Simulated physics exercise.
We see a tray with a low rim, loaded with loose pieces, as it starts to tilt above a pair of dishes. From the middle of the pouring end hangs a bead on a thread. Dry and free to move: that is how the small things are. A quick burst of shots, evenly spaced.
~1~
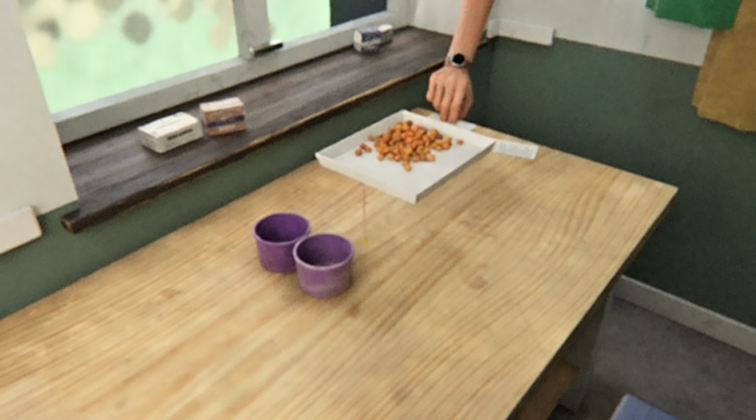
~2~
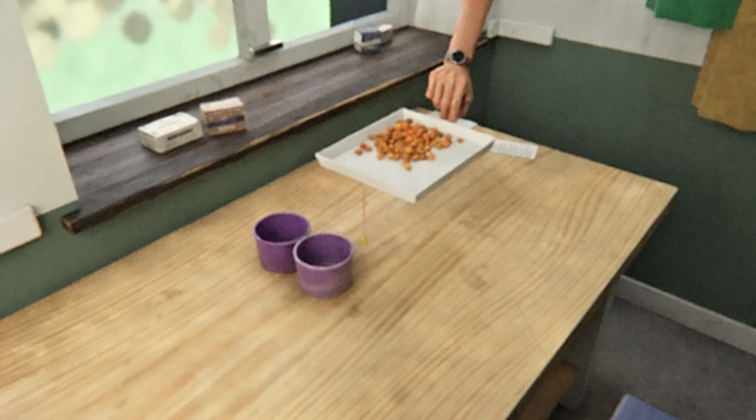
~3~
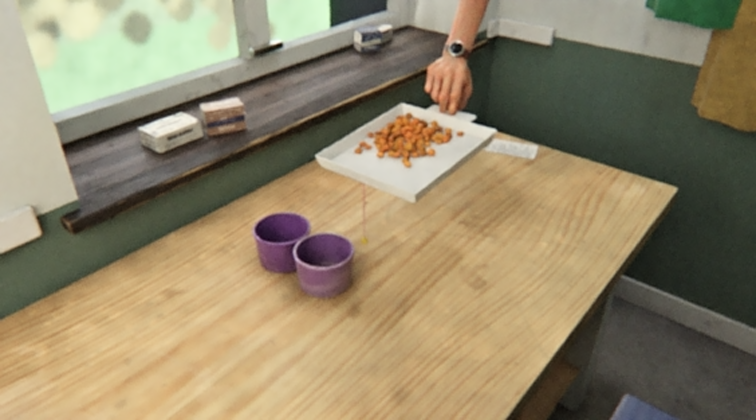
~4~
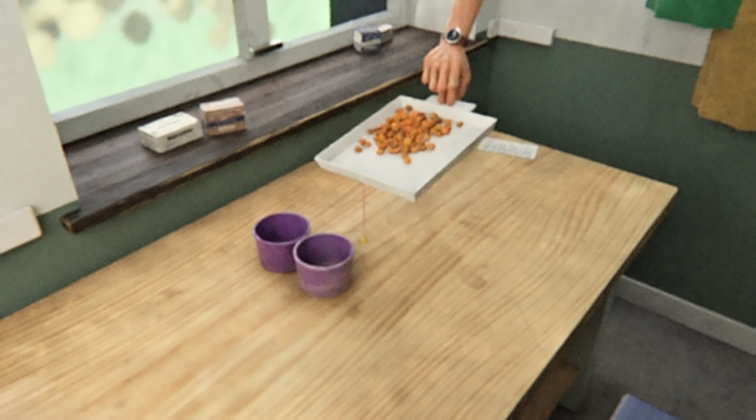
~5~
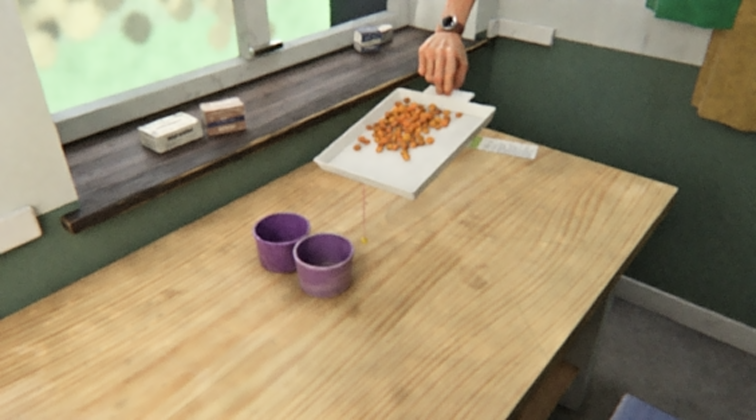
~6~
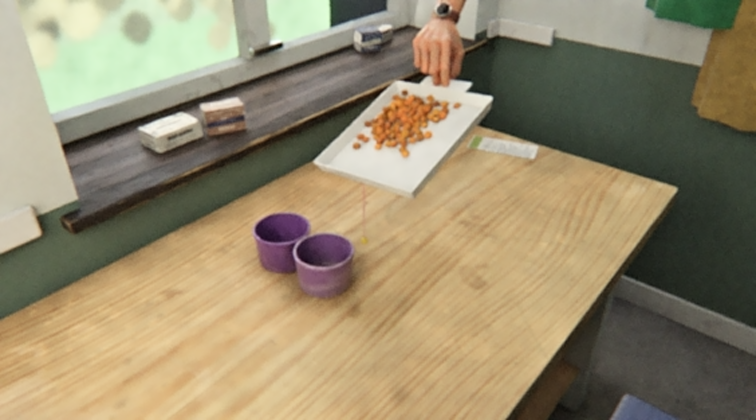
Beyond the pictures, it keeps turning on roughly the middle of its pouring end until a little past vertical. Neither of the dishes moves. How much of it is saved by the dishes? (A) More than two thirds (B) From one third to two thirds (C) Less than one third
The answer is A.
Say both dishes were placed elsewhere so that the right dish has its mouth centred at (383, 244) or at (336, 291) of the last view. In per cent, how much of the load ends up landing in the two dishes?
Around 20 and around 10 per cent, in that order.
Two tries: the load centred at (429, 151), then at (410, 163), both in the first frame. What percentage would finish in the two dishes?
It would be about 70 per cent for the first and about 70 per cent for the second.
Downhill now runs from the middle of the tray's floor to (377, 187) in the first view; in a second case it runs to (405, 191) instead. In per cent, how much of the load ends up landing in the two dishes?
Around 20 percent for the first aim and around 0 percent for the second.
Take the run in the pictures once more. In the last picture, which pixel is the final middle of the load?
About (320, 271).
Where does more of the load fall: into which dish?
I'd go with the right of the two.
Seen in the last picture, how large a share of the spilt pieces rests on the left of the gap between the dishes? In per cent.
Share to the left: Near 30 per cent.
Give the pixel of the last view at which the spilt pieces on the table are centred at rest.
Approximate centre, last frame: (323, 251).
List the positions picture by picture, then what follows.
Corners of the pouring end at (321, 154) and (415, 192), level; middle of the load at (408, 142), bits of cat kibble; left dish at (262, 253); right dish at (304, 276); bead on its thread at (364, 241), in the first frame.
Corners of the pouring end at (321, 154) and (415, 192), level; middle of the load at (408, 140), in the second frame.
Corners of the pouring end at (320, 155) and (414, 191), tipped barely, lowest at the left corner; middle of the load at (408, 136), in the third frame.
Corners of the pouring end at (319, 157) and (413, 190), tipped a little, lowest at the left corner; middle of the load at (407, 130), in the fourth frame.
Corners of the pouring end at (319, 159) and (412, 189), tipped a little, lowest at the left corner; middle of the load at (406, 125), in the fifth frame.
Corners of the pouring end at (318, 160) and (410, 188), tipped clearly, lowest at the left corner; middle of the load at (404, 119); left dish at (262, 253); right dish at (304, 276), in the sixth frame.
Soon, tray tipped steeply; most on the tray; a small part in the air.
A while on, tray tipped past a quarter turn; about a quarter on the tray; about half in the right dish; a small part in the left dish; a small part outside both; a small part in the air.
Towards the end, tray tipped past a quarter turn; about two thirds in the right dish; a small part in the left dish; about a quarter outside both.
Finally, tray tipped past a quarter turn; about two thirds in the right dish; a small part in the left dish; about a quarter outside both.
